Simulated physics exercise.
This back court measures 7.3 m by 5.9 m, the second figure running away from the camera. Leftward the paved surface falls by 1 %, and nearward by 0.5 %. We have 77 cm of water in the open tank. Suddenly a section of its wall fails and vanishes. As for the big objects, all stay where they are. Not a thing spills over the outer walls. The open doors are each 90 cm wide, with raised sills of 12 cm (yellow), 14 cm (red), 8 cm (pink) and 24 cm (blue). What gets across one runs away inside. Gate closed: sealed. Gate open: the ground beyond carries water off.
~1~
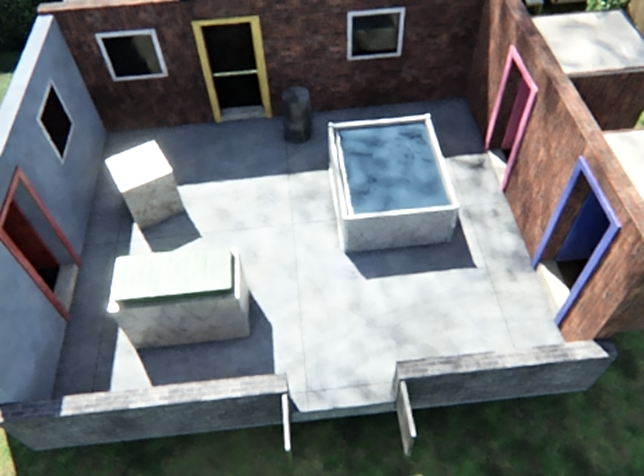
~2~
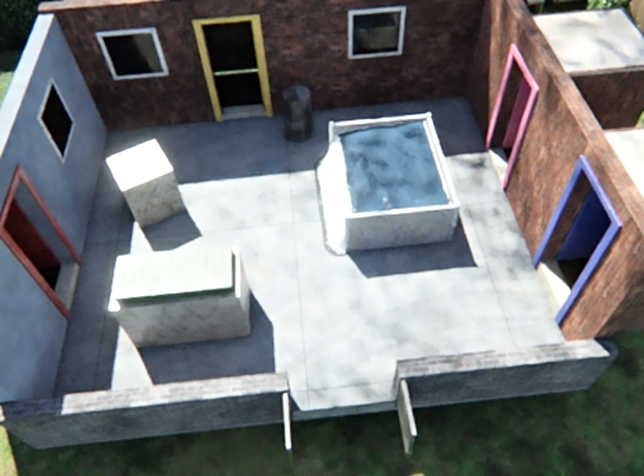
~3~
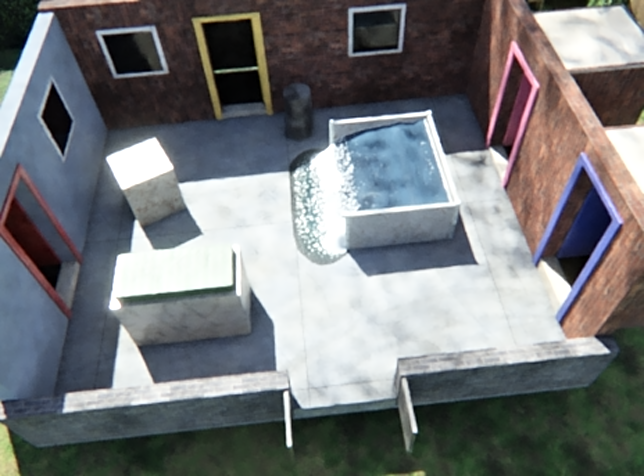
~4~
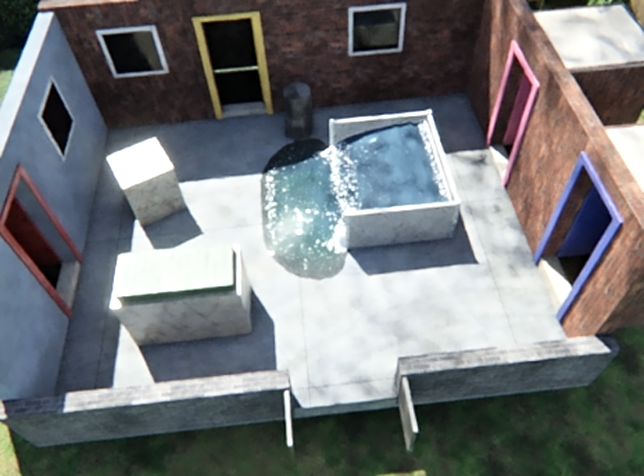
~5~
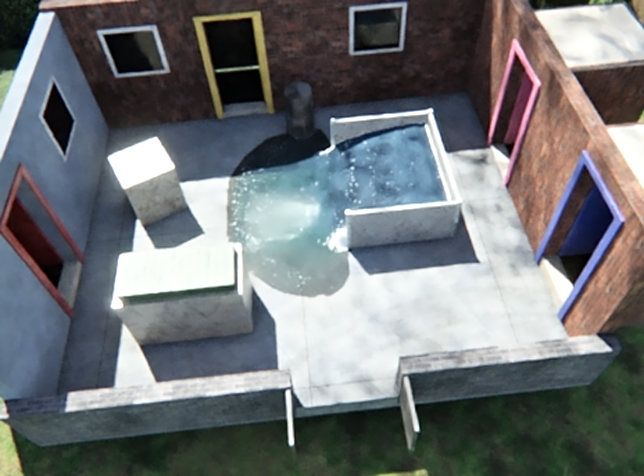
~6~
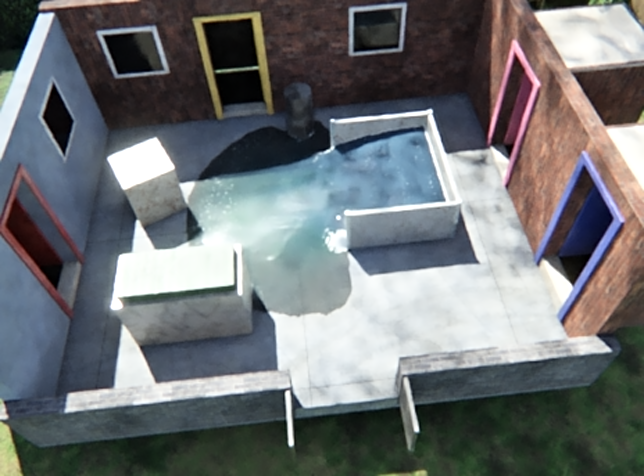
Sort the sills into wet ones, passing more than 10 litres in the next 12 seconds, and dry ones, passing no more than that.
Yellow door: Dry; red door: Wet; pink door: Dry; blue door: Dry.
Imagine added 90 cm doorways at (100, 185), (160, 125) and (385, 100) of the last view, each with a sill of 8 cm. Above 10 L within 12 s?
Well, the first is on the high side, the second is on the high side, and the third is on the low side.
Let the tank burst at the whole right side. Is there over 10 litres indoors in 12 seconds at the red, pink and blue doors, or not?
Door by door - red: Within bounds, pink: Out of bounds, blue: Within bounds.
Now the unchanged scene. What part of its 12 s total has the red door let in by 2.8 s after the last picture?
Roughly 85 percent is in by then.
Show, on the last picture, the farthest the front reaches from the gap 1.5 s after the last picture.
That lands around (54, 406) in the last picture.
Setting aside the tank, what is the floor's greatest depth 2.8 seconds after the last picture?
Up to near 31 cm.
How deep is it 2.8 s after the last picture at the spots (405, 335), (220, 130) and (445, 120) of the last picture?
Depth readings in turn - 0, 7, 0 cm.
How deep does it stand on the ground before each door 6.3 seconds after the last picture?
You'd get yellow at 5 cm, red at 14 cm, pink at 0 cm, and blue at 0 cm.
Then, 0.7 s after the last picture water covers 40 % of the floor and is deepest (39 cm) near (84, 259); yellow door 2 cm at the sill, 0 L in, red door 19 cm at the sill, 0 L in, pink door not reached, blue door not reached.
Then, 1.5 s after the last picture water covers 50 % of the floor and is deepest (46 cm) near (109, 134); yellow door 7 cm at the sill, 0 L in, red door 40 cm at the sill, 113 L in, pink door not reached, blue door not reached.
Then, 2.8 s after the last picture water covers 55 % of the floor and is deepest (31 cm) near (92, 217); yellow door 6 cm at the sill, 0 L in, red door 26 cm at the sill, 295 L in, pink door not reached, blue door not reached.
Then, 6.3 s after the last picture water covers 80 % of the floor and is deepest (18 cm) near (139, 339); yellow door 5 cm at the sill, 0 L in, red door 14 cm at the sill, 342 L in, pink door not reached, blue door not reached.
Then, 11.3 s after the last picture water covers 100 % of the floor and is deepest (10 cm) near (443, 374); yellow door 3 cm at the sill, 0 L in, red door 9 cm at the sill, 343 L in, pink door 4 cm at the sill, 0 L in, blue door 6 cm at the sill, 0 L in.
